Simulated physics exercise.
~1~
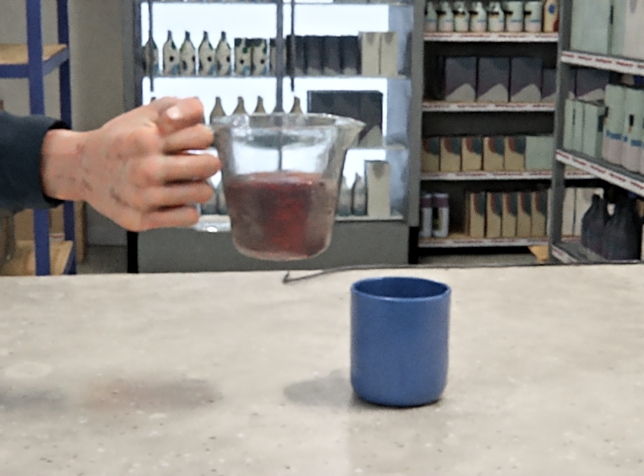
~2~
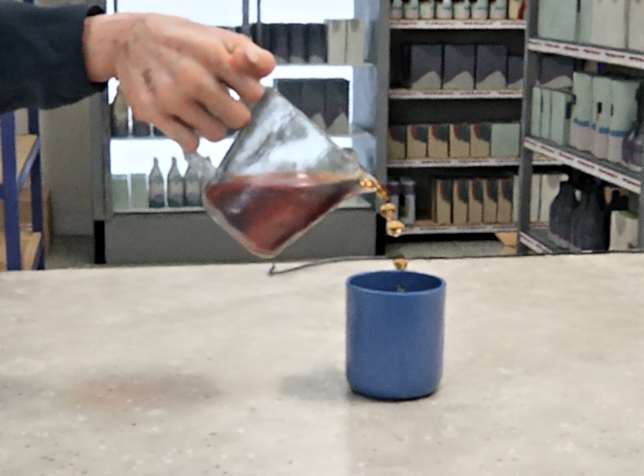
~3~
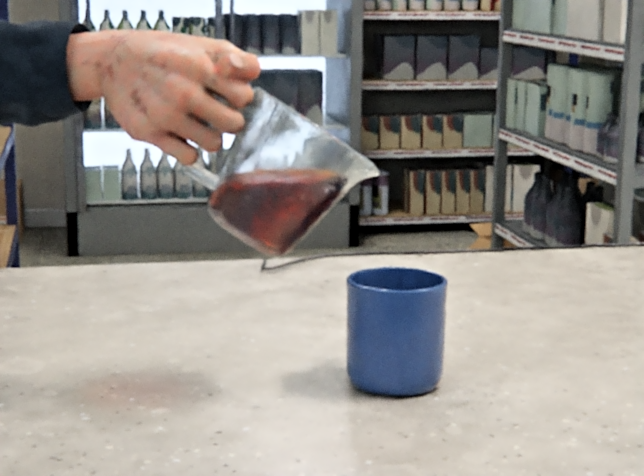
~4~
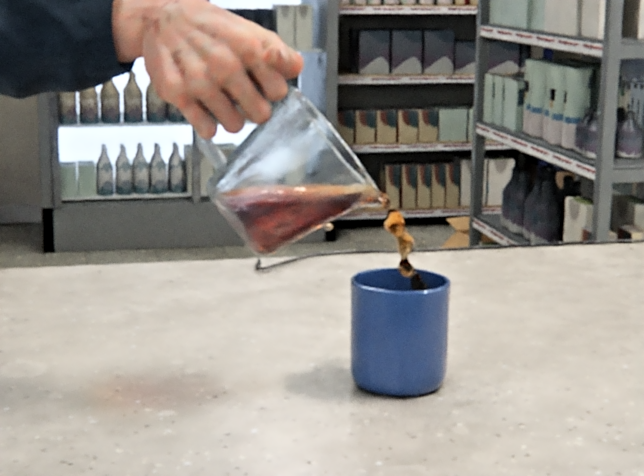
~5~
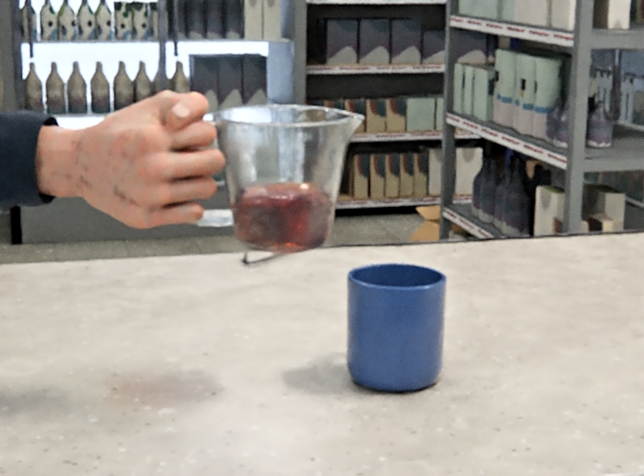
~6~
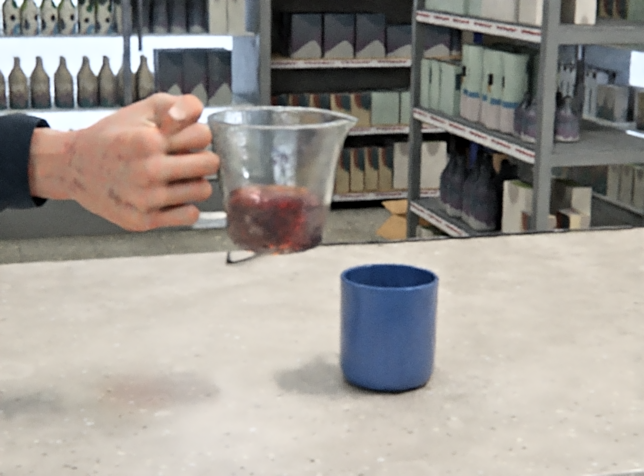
On a pale speckled worktop in front of shelves stocked with bottles and boxes, a hand at the left holds a clear, flared jug of reddish-brown tea beside a blue mug. The hand tips the jug to the right, and a thin, twisting stream falls from its lip into the mug. It then eases the jug partly back, and the stream stops. The jug tilts again, more steeply, and tea runs into the mug once more. Finally, the hand brings the jug level, with less tea left inside, and holds it above and left of the mug.
